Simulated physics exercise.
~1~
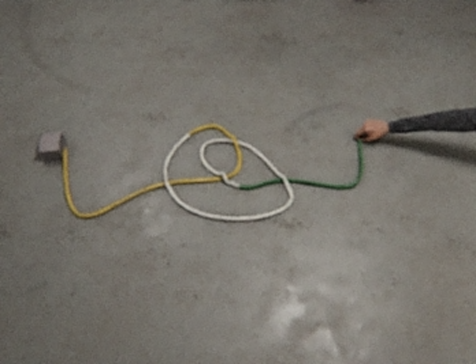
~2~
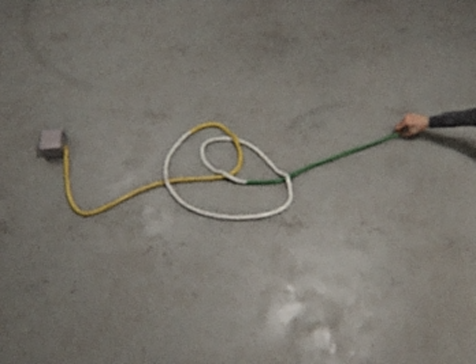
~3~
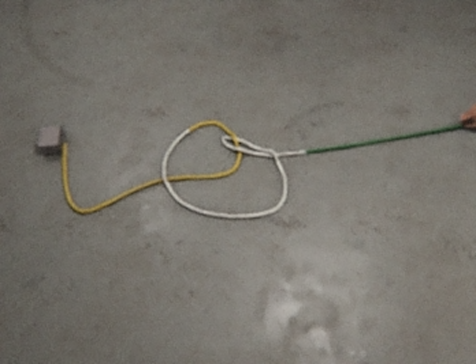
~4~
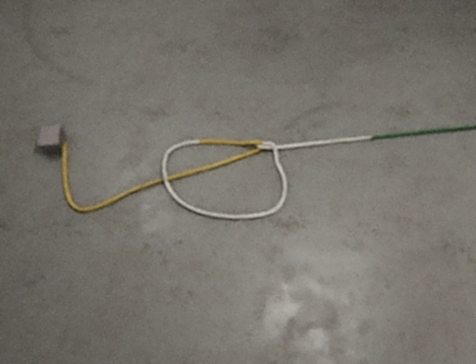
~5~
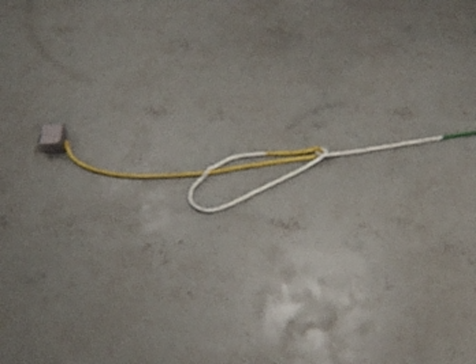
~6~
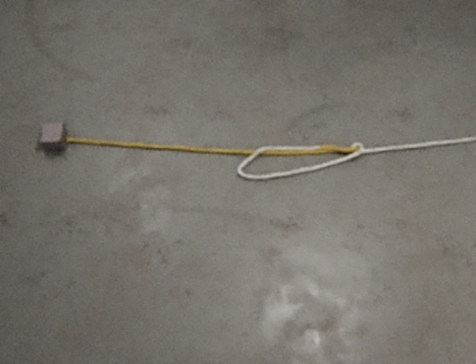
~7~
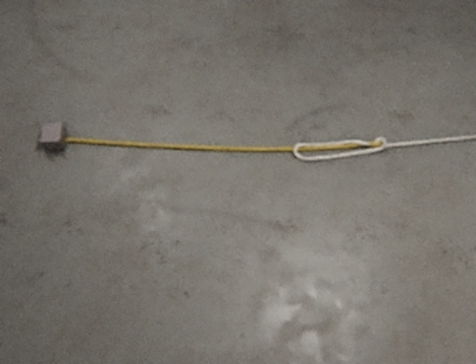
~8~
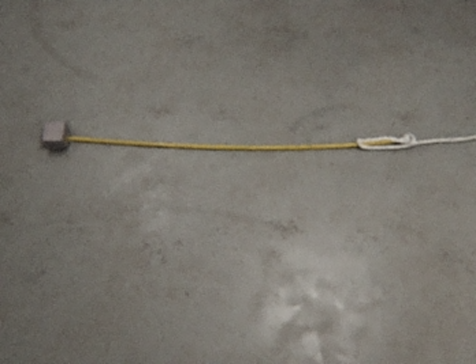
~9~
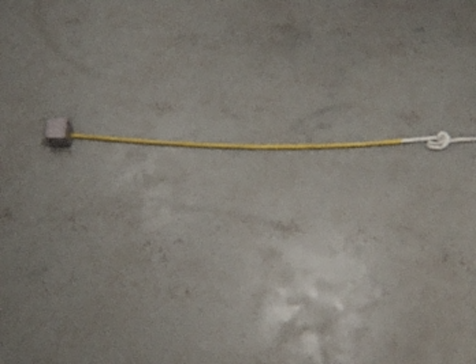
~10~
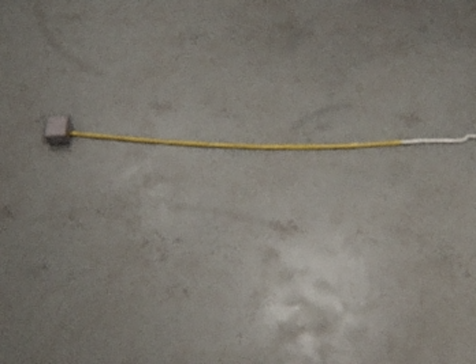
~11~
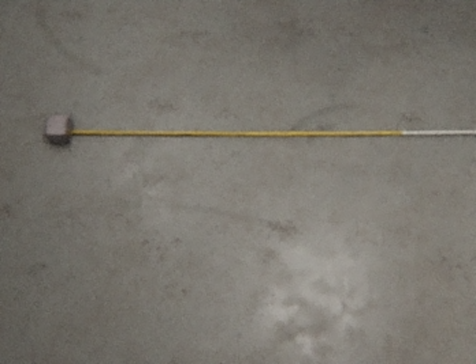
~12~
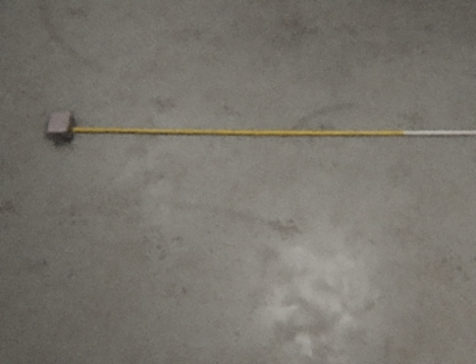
In this clip, a yellow, white and green rope lies looped on a grey floor, its left end fixed to a small block, while a hand pulls the green end right and out of view. The loops shrink into a small knot-like tangle, which slips away, leaving the visible rope straight.
